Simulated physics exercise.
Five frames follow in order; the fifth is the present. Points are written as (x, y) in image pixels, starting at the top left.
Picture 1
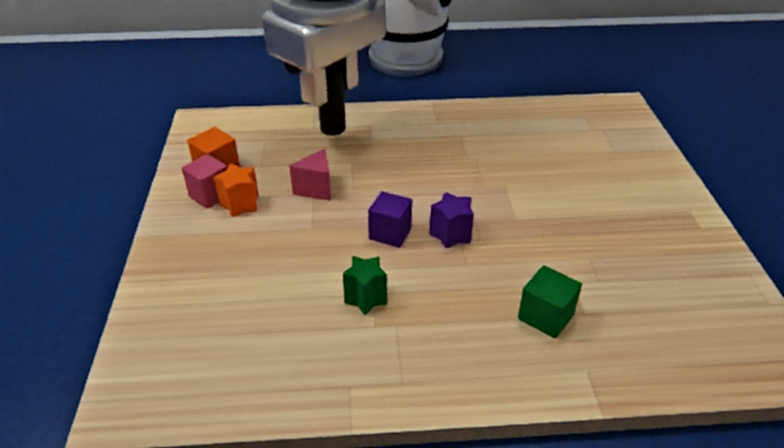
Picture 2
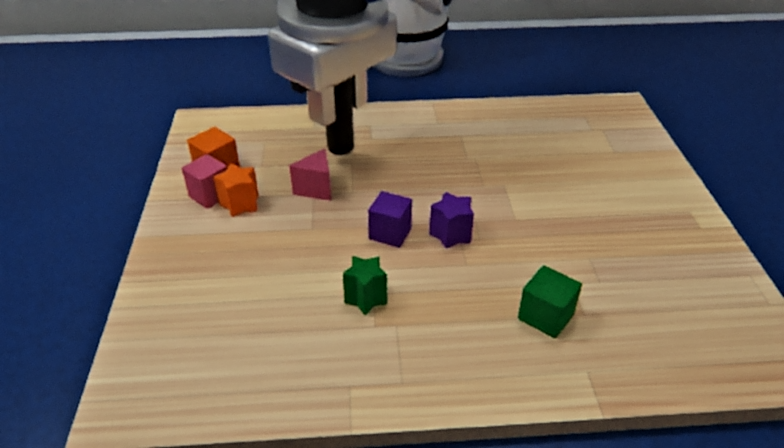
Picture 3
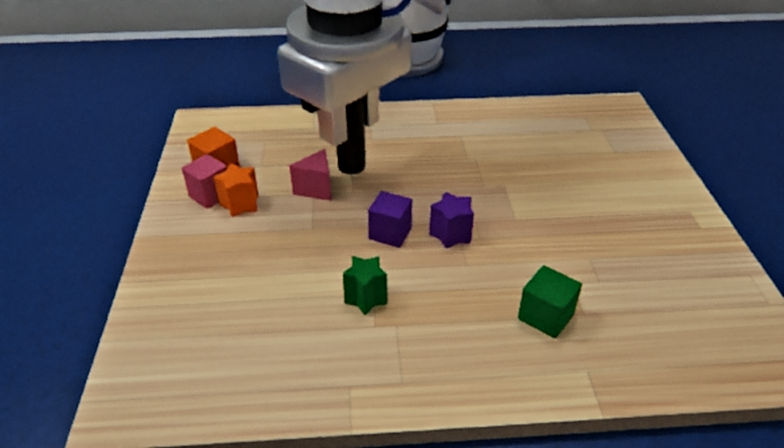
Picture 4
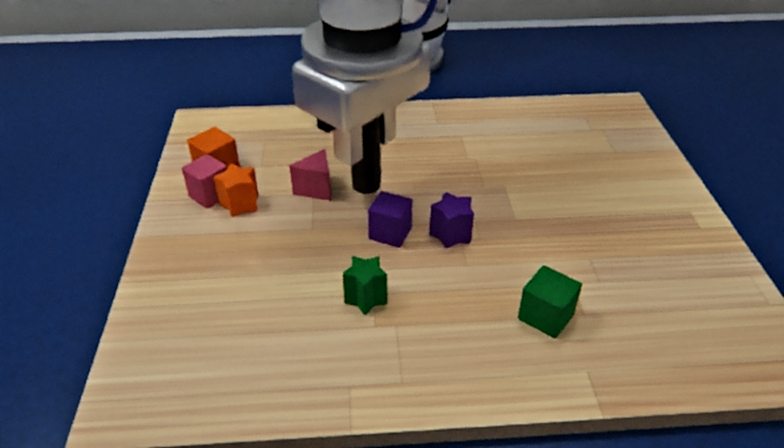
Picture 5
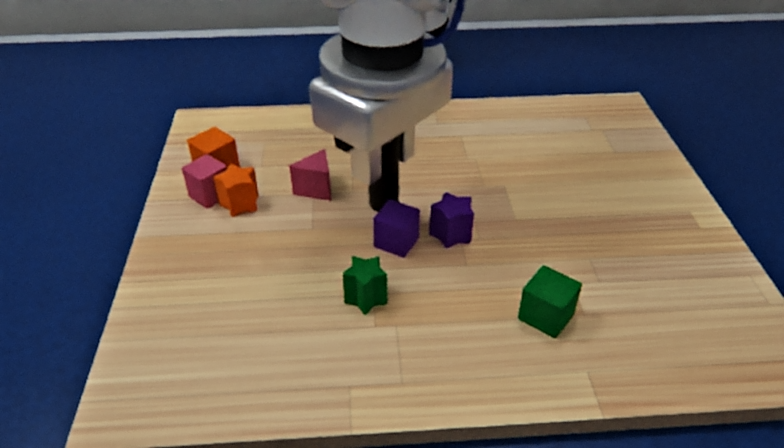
On a wooden board set on a blue surface, a robotic arm with a dark peg moves forward and slightly right among scattered coloured blocks, then nudges the purple cube slightly forward while the other blocks stay still.
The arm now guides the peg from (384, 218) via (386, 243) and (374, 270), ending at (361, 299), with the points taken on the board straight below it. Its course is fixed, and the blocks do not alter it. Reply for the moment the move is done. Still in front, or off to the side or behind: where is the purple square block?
I'd say it has come free.
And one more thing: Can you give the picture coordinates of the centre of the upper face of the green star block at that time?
At pixel (358, 294).
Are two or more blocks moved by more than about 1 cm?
Yes.
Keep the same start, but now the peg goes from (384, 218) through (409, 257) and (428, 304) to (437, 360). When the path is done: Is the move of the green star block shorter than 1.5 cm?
Short answer: Yes.
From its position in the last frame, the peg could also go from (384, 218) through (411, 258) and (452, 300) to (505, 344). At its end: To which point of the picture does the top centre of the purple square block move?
Its top middle: (429, 290).
On the path given first. One third of the way, peg at (386, 230); purple square block at (408, 238), turned 20° anticlockwise.
Two thirds of the way, peg at (374, 256); purple square block at (409, 250), turned 75° anticlockwise.
At the end, peg at (360, 285); green star block at (358, 294); purple square block at (409, 252), turned 90° anticlockwise; purple star block still.
